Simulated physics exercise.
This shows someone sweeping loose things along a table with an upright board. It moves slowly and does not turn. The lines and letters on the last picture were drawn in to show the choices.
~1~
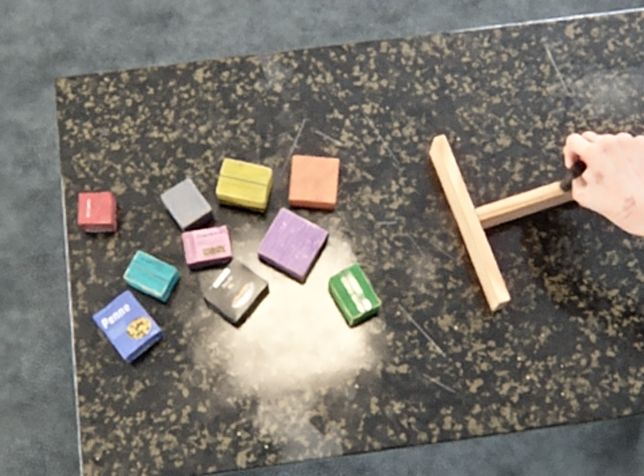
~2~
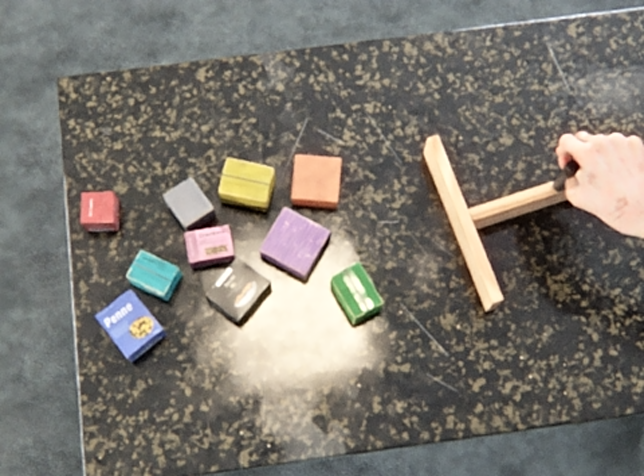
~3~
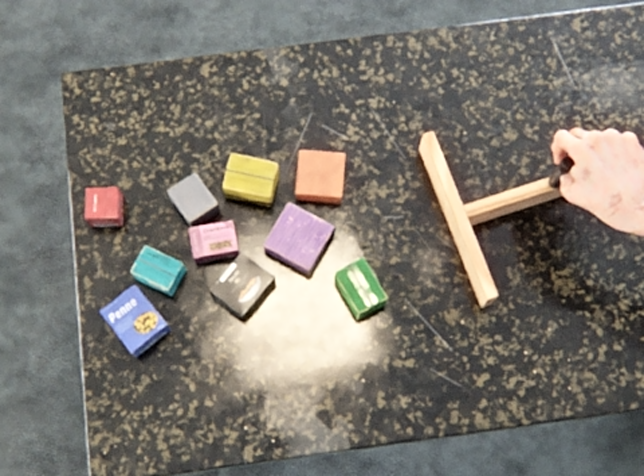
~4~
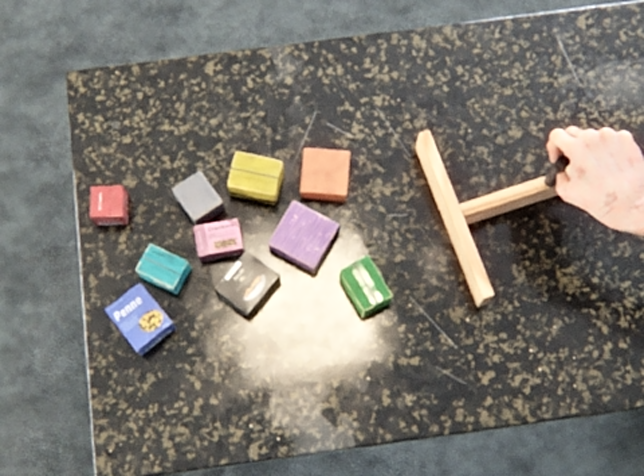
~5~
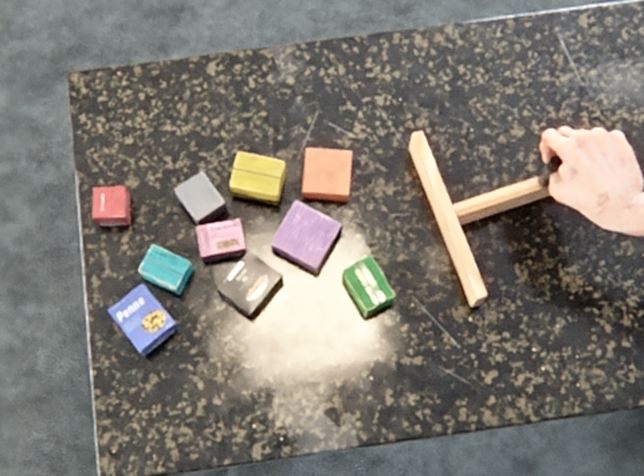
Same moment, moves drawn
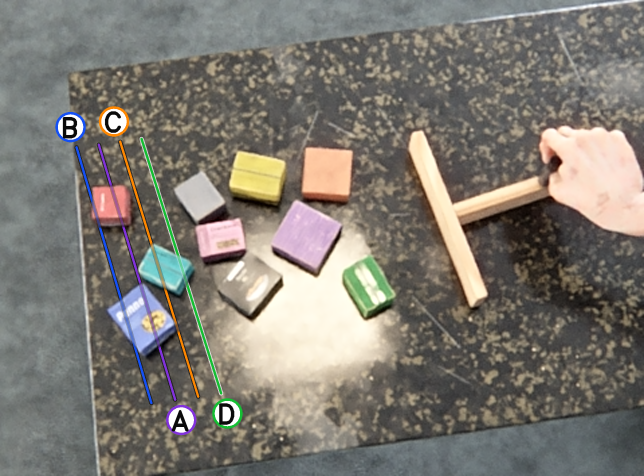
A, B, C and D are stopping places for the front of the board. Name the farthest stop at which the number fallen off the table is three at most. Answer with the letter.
Up to line D.
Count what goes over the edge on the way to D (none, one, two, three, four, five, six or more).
By then, two.
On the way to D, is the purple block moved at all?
Yes.
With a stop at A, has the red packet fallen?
Yes.
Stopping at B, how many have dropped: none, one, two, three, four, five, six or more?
By then, six or more.
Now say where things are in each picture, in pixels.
Red packet (98, 213); turquoise box (152, 276); blue packet (129, 326), in the first frame.
Board (465, 217); black packet (239, 291), in the second frame.
Board (460, 213); orange block (320, 177), in the third frame.
Board (456, 212); yellow box (256, 178), in the fourth frame.
Board (449, 213); grey block (201, 200); red packet (112, 206); turquoise box (166, 270), in the fifth frame.
On the marked copy, A at (135, 267); B at (112, 270); C at (158, 264); D at (180, 261).
Following D. Soon after the start, board (353, 226); green box (348, 290); yellow box (247, 184).
Later, board (255, 239); red packet (84, 214); grey block (121, 216).
In the end, board (179, 249); grey block over the edge; red packet over the edge; two fallen.
As for the rest, A drops six; B drops eight; C drops four.
